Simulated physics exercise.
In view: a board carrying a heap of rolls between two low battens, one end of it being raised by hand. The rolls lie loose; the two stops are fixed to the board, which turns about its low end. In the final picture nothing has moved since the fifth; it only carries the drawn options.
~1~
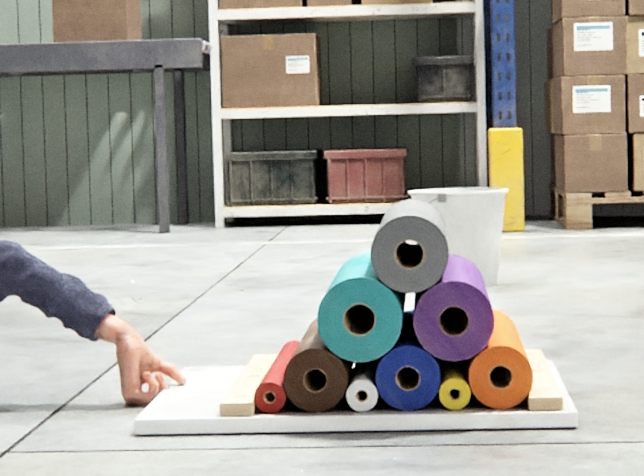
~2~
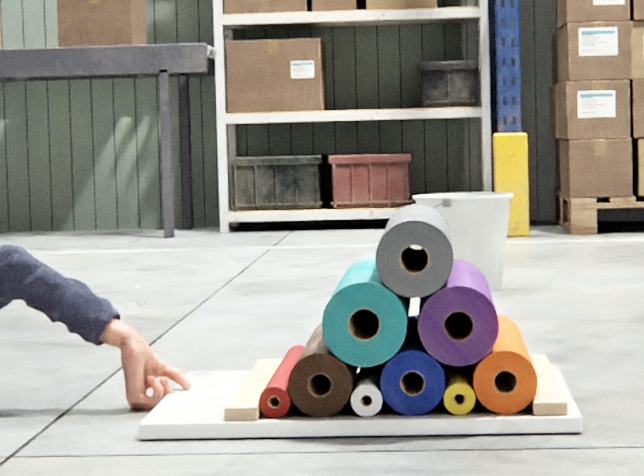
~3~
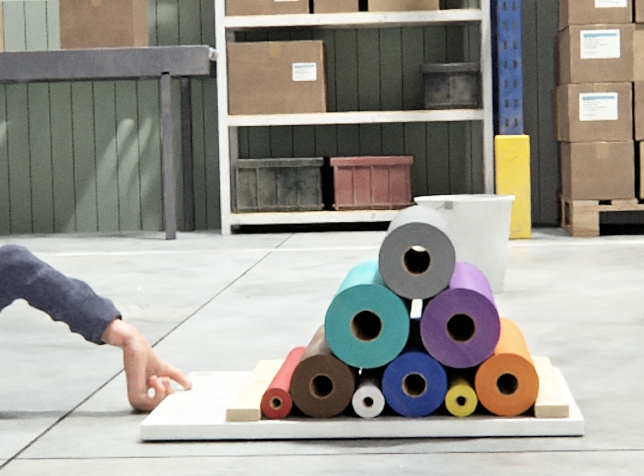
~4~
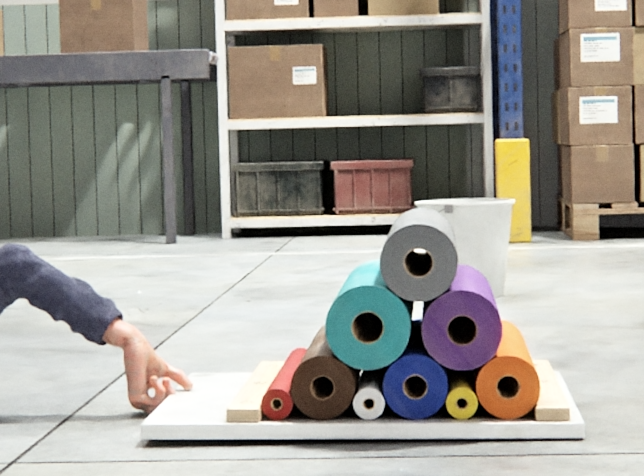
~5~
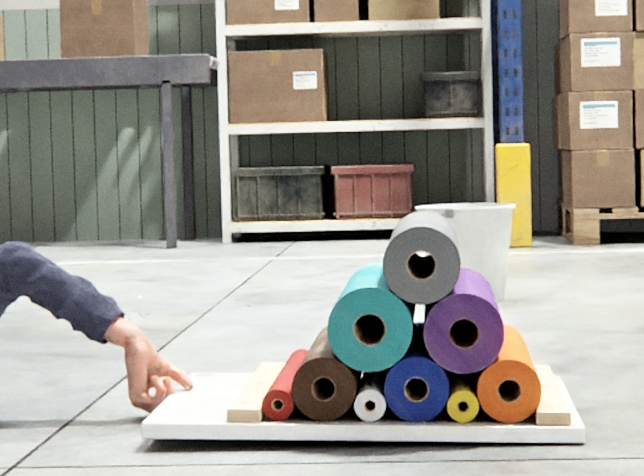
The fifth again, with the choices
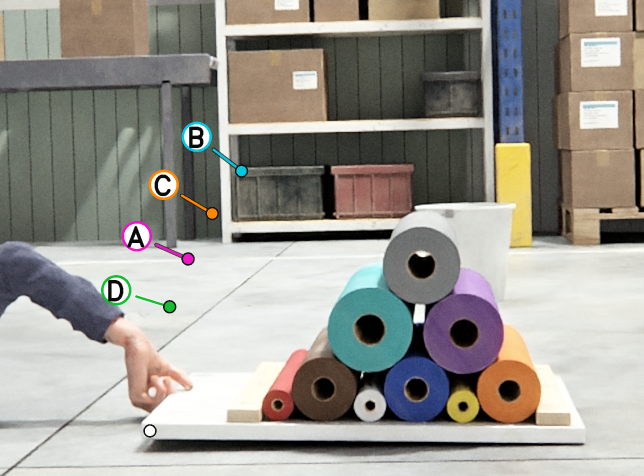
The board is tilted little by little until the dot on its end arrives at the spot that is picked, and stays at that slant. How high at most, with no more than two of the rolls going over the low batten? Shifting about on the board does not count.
Mark C is as high as it can go.
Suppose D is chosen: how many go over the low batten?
The count is none.
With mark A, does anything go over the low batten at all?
No.
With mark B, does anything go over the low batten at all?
Yes, at B.
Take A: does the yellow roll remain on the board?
The yellow roll: Yes.
On the marked copy, A at (188, 259); B at (241, 171); C at (212, 214); D at (170, 307); the white dot at (150, 431).
Taking C. A third of the way, board at 18°.
Two thirds of the way, board at 32°.
When it is over, board at 32°, one over the low batten (grey).
As for the rest, A none over the low batten; B five over the low batten; D none over the low batten.
